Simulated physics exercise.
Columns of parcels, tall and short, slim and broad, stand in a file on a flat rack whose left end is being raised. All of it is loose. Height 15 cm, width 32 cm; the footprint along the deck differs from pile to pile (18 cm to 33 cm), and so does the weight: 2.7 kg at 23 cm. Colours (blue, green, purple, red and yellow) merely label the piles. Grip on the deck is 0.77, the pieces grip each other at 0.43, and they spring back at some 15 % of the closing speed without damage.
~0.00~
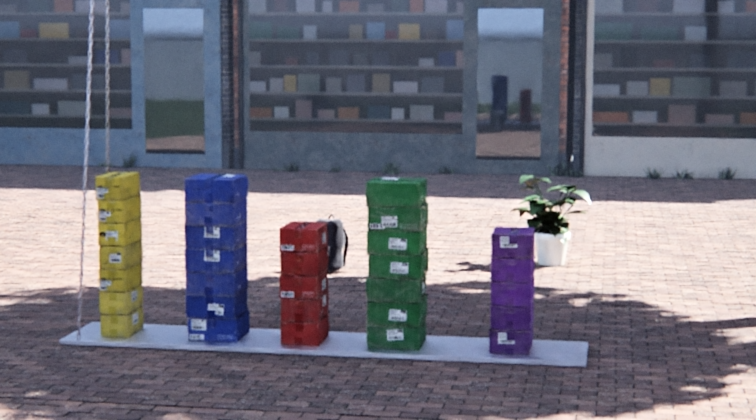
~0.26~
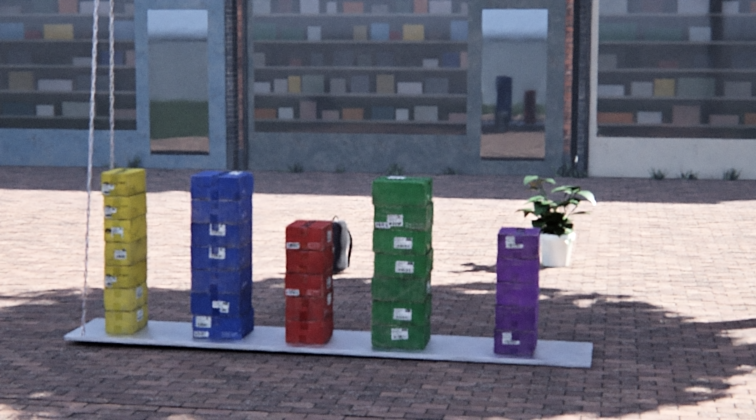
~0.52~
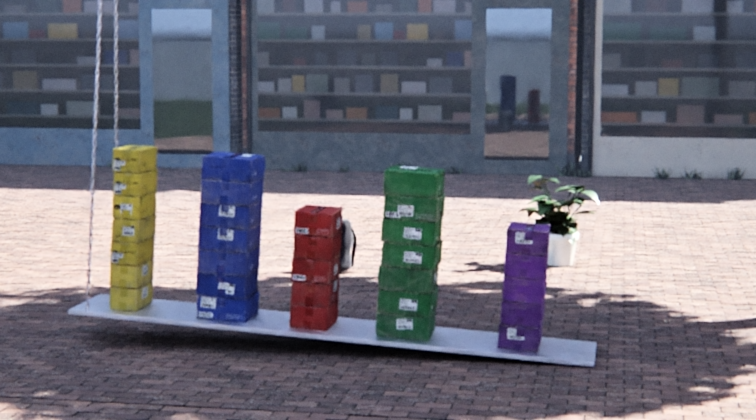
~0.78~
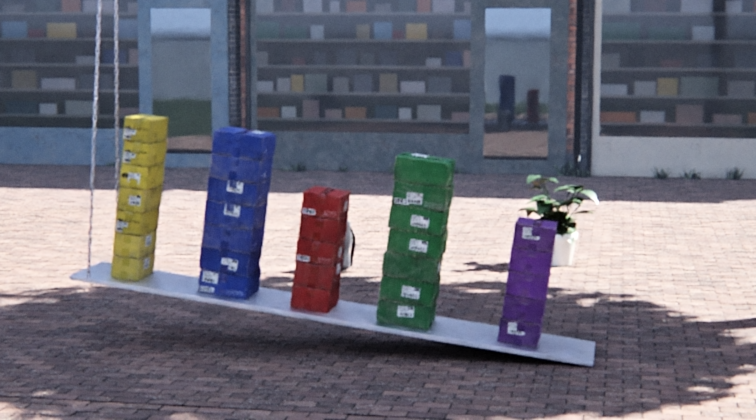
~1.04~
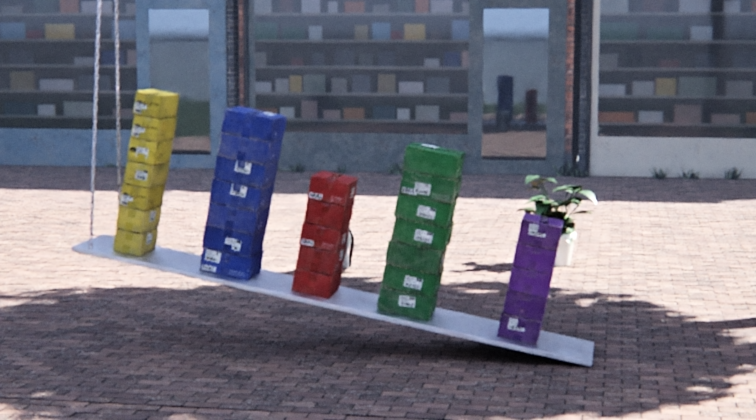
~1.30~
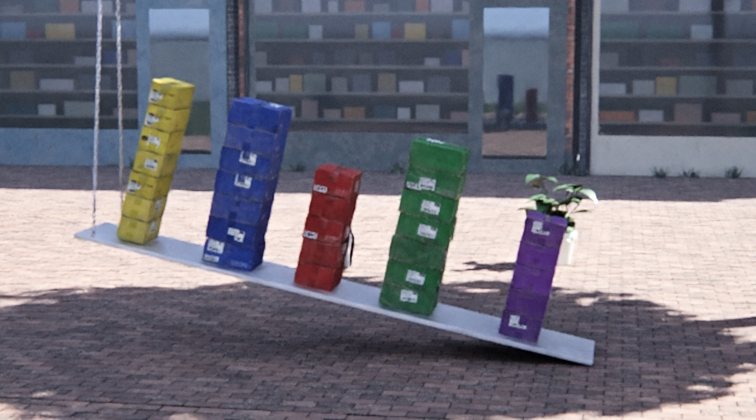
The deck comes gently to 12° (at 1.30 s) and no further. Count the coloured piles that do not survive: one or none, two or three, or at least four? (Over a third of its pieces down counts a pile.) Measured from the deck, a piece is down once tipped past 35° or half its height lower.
Piles wrecked: Upwards of three.
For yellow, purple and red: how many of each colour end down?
Yellow 7, purple 4, red 4.
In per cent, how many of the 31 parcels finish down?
Near 80 per cent.
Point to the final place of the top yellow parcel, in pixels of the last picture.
Near (364, 232).
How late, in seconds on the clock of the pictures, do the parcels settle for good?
Near 4.5 s.
After 1.86 s, slope 12°; 4 of the 31 parcels down; top yellow parcel 21° from how it stood, 7 cm lower; top blue parcel 3° from how it stood.
After 2.40 s, slope 12°; 9 of the 31 parcels down; top yellow parcel 57° from how it stood, 27 cm lower; top red parcel 18° from how it stood.
After 2.96 s, slope 12°; 20 of the 31 parcels down; top yellow parcel 33° from how it stood, 42 cm lower; top blue parcel 27° from how it stood, 27 cm lower.
After 3.44 s, slope 12°; 25 of the 31 parcels down; top purple parcel upside down; top yellow parcel 32° from how it stood, 55 cm lower.
In the end (4.8 s), slope 12°; 25 of the 31 parcels down; top purple parcel upside down; top green parcel upside down. Wrecked, blue, green, purple, red and yellow.
